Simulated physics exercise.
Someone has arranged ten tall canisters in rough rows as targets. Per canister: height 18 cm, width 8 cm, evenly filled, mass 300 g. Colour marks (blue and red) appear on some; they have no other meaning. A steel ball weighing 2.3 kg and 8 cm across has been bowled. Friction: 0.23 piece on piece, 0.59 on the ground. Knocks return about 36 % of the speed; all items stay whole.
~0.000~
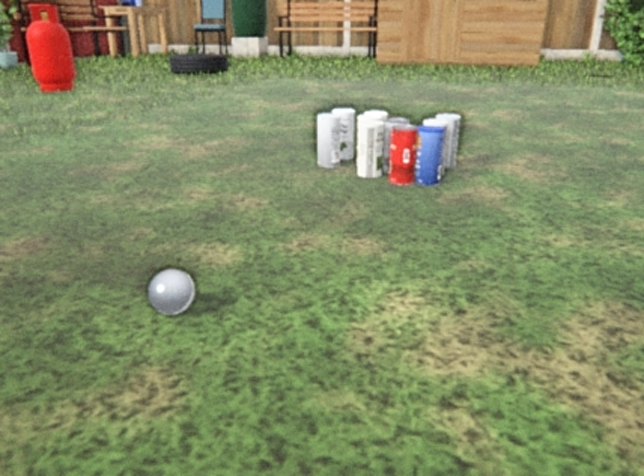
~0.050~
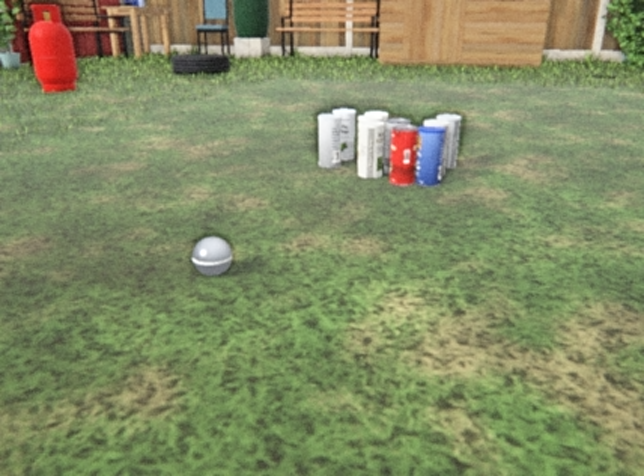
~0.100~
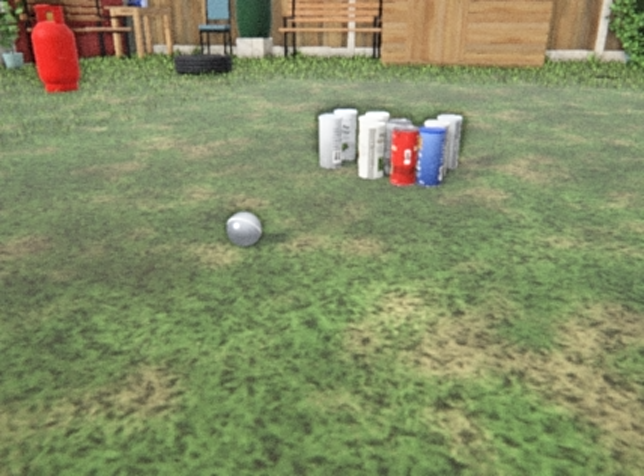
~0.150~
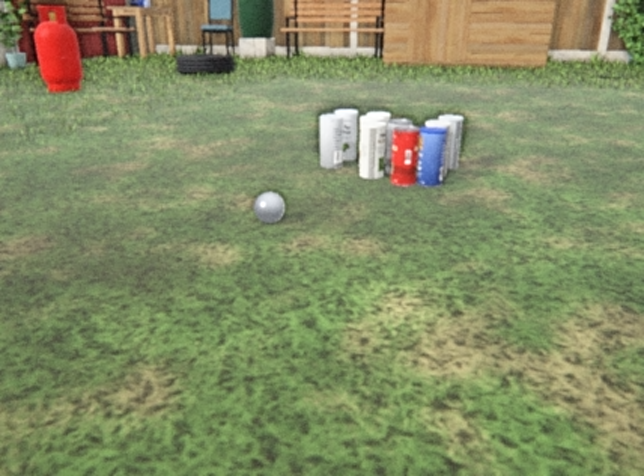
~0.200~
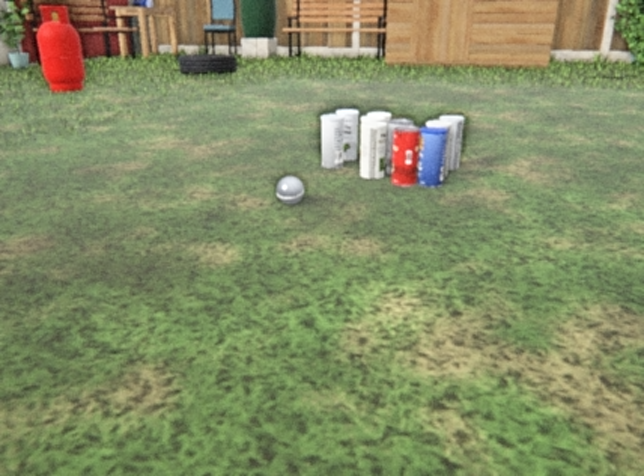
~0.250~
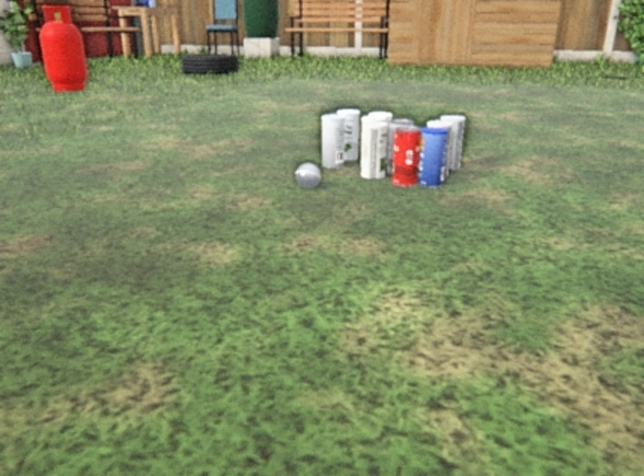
A silver ball rolled across the patchy grass from the left, moving away and to the right toward a cluster of white, red and blue canisters, which stayed standing and undisturbed as it drew near.
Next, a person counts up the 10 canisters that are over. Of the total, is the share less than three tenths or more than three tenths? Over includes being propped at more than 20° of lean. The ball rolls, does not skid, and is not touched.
The share is fewer than three in ten.
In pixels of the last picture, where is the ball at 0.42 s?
My estimate is roughly (346, 145).
After 0.42 s, ball still moving; 2 of the 10 canisters over.
At rest (1.4 s), ball rolling away; 2 of the 10 canisters over; red canister unmoved; blue canister unmoved. That is 20 per cent. As the last picture would show them, middles, red canister near (406, 157), blue canister near (433, 158).
